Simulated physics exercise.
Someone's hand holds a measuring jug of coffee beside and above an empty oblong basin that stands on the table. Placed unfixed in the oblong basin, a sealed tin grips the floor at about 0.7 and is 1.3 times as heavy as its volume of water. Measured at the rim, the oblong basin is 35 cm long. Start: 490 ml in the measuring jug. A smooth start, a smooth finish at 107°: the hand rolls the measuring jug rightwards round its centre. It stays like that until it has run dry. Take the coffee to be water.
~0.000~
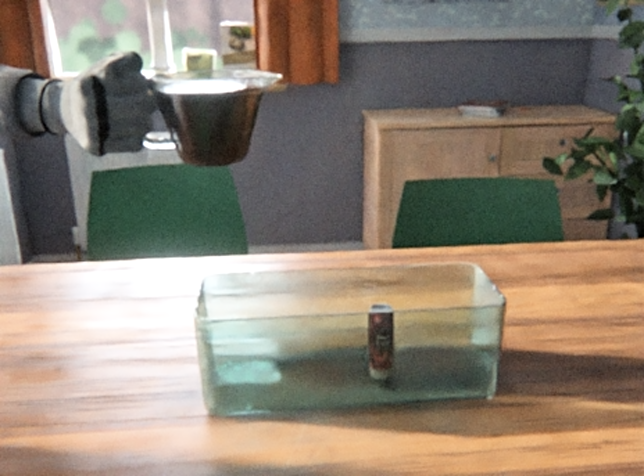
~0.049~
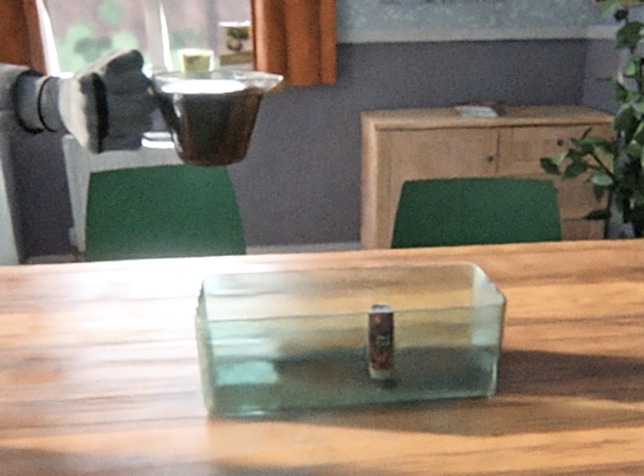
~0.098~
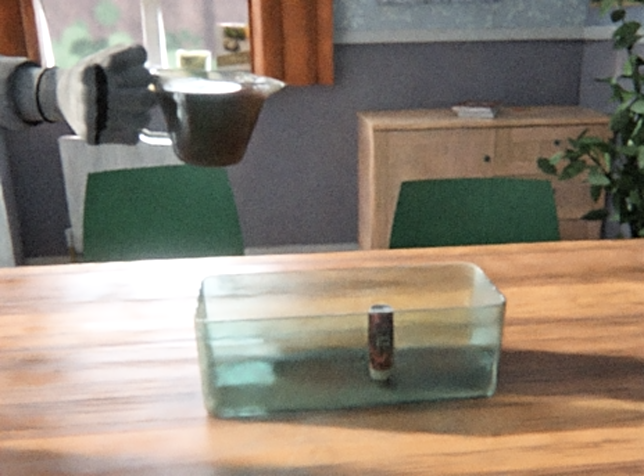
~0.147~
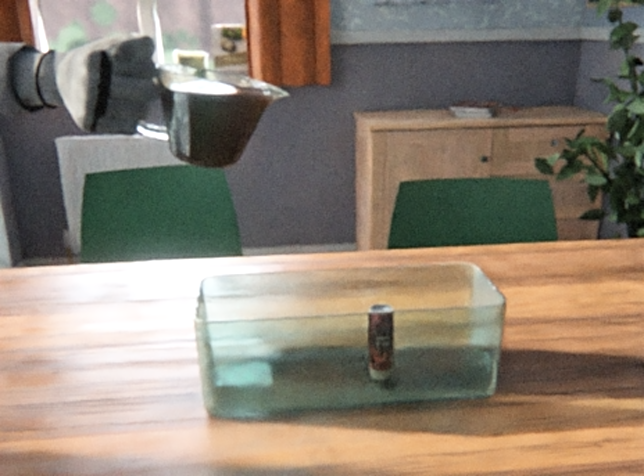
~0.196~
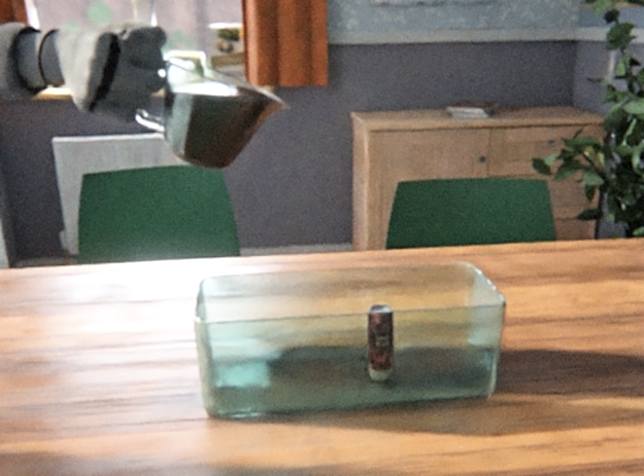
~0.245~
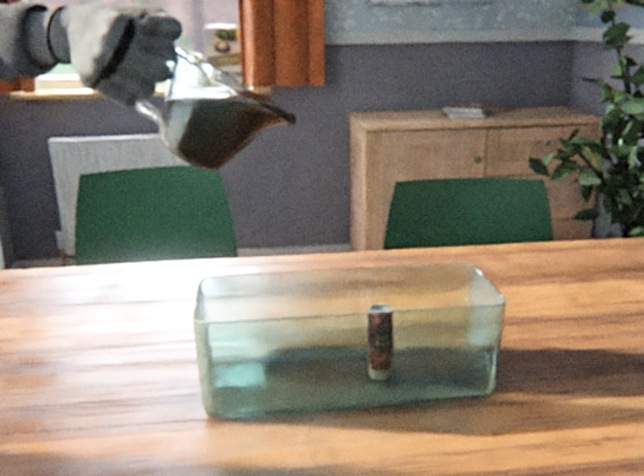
A gloved hand holding a glass jug of dark liquid tilted it steadily to the right, above and to the left of a clear oblong basin with a small tin inside on a wooden table.
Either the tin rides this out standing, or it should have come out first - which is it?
It's going to overturn.
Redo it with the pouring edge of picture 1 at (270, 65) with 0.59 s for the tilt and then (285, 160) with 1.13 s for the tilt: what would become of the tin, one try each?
Trial 1 - tin stays standing; trial 2 - tin stays standing.
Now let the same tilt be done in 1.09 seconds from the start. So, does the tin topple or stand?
Then it holds its balance.
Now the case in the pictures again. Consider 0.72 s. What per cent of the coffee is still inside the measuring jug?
1 %.
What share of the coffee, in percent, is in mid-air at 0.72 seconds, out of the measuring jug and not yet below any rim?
Near 10 in a hundred.
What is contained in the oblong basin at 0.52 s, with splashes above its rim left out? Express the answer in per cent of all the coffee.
Estimate - around 28 in a hundred parts.
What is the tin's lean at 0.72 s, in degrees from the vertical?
Some 15°.
Then, 0.52 s in, the tilt is 96° and 26 per cent is still to pour; the tin stands where it began.
Then, 0.72 s in, the tilt is 107° and 1 per cent is still to pour; the tin leans 13°.
Then, 0.92 s in, the tilt is 107° and 0 per cent is still to pour; the tin leans 38°.
Then, 1.15 s in, the tilt is 107° and 0 per cent is still to pour; the tin lies on its side.
Finally, the tin lies on its side.
